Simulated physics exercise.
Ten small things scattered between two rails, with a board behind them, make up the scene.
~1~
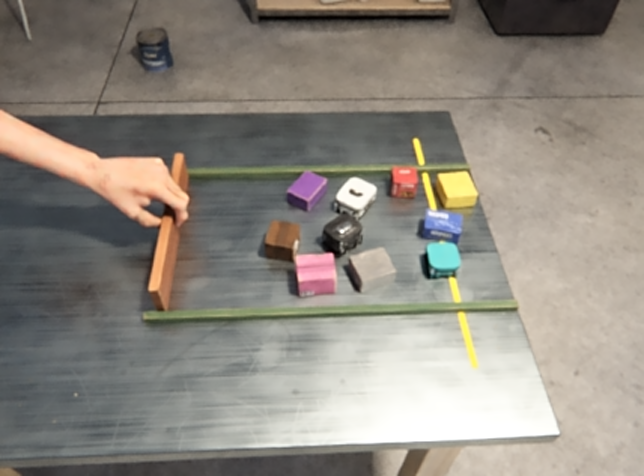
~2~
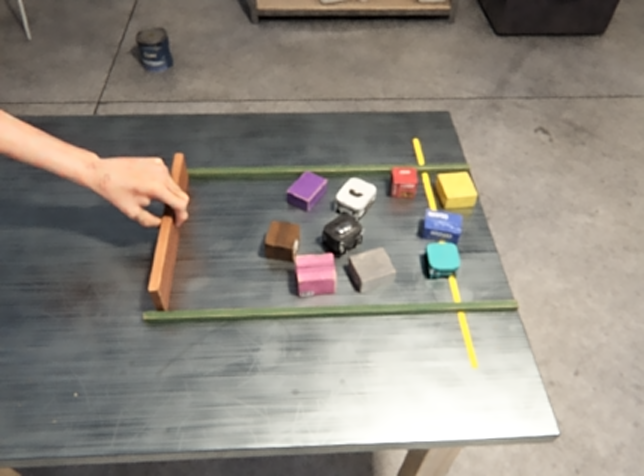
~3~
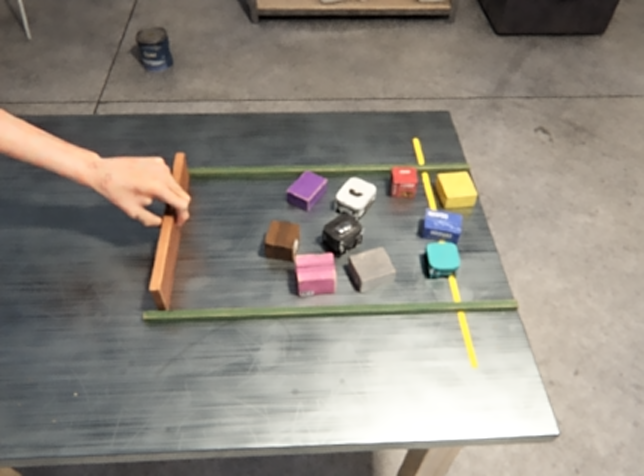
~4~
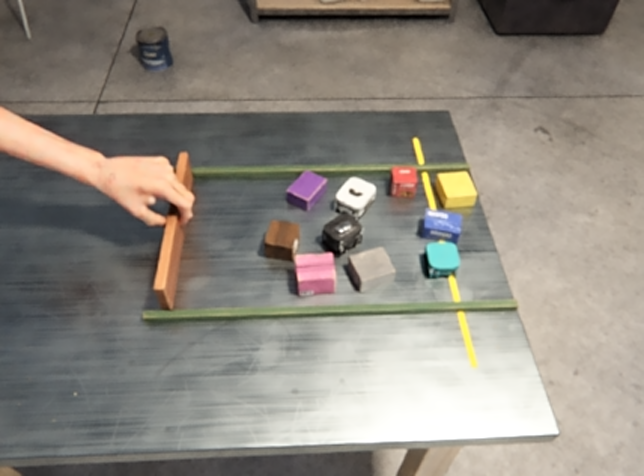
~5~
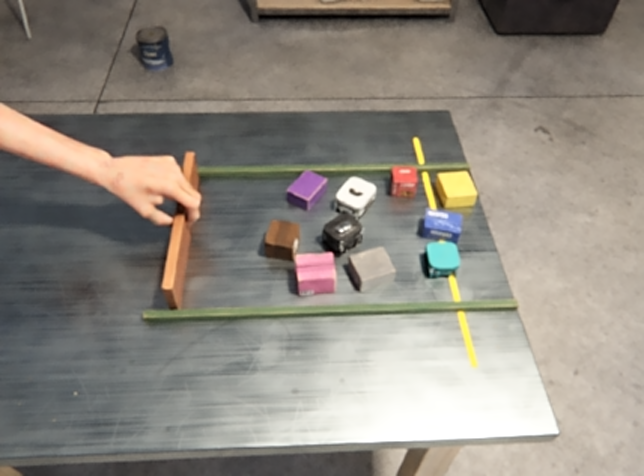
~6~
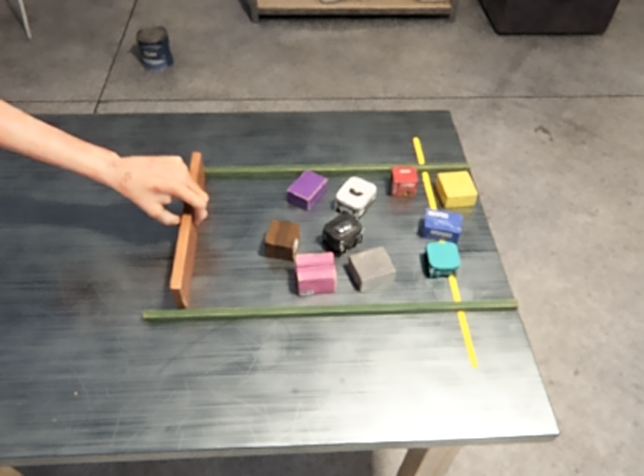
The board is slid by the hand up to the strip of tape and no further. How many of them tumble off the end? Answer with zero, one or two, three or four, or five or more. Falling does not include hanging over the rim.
Three or four.
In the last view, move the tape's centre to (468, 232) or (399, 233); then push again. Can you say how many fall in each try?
Ending up on the floor: First try 6, second try 0.
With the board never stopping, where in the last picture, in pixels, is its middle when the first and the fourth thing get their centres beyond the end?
Near (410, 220) first, near (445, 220) second.
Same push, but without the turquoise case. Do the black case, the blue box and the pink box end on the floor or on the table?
Black case: Still there; blue box: Over the edge; pink box: Still there.
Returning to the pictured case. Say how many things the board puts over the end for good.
Result: A total of 3.
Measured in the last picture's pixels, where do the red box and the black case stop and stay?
Looks like one lands around (466, 180), and the other around (489, 236).
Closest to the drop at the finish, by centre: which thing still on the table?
That one is the grey block.
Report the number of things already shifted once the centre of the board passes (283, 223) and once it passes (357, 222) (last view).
Moved so far: 1, later 7.
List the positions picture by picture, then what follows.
In the first frame, yellow block (456, 190); blue box (442, 226); turquoise case (442, 261); board (171, 227); tape (440, 233).
In the second frame, blue box (442, 227); black case (343, 235).
In the third frame, turquoise case (441, 261); grey block (372, 269).
In the fourth frame, yellow block (455, 190); red box (403, 182).
In the fifth frame, blue box (442, 226); white case (355, 199).
In the sixth frame, yellow block (456, 190); blue box (442, 226); turquoise case (442, 261); board (190, 225); tape (440, 232).
Soon after, none off yet; yellow block at rest near (456, 190); blue box at rest near (442, 226); turquoise case at rest near (442, 261).
Then, none off yet; yellow block at rest near (456, 190); blue box moving near (445, 225); turquoise case moved a little near (456, 260).
At rest, the number that fall off is three or four; fallen, turquoise case, blue box and yellow block.
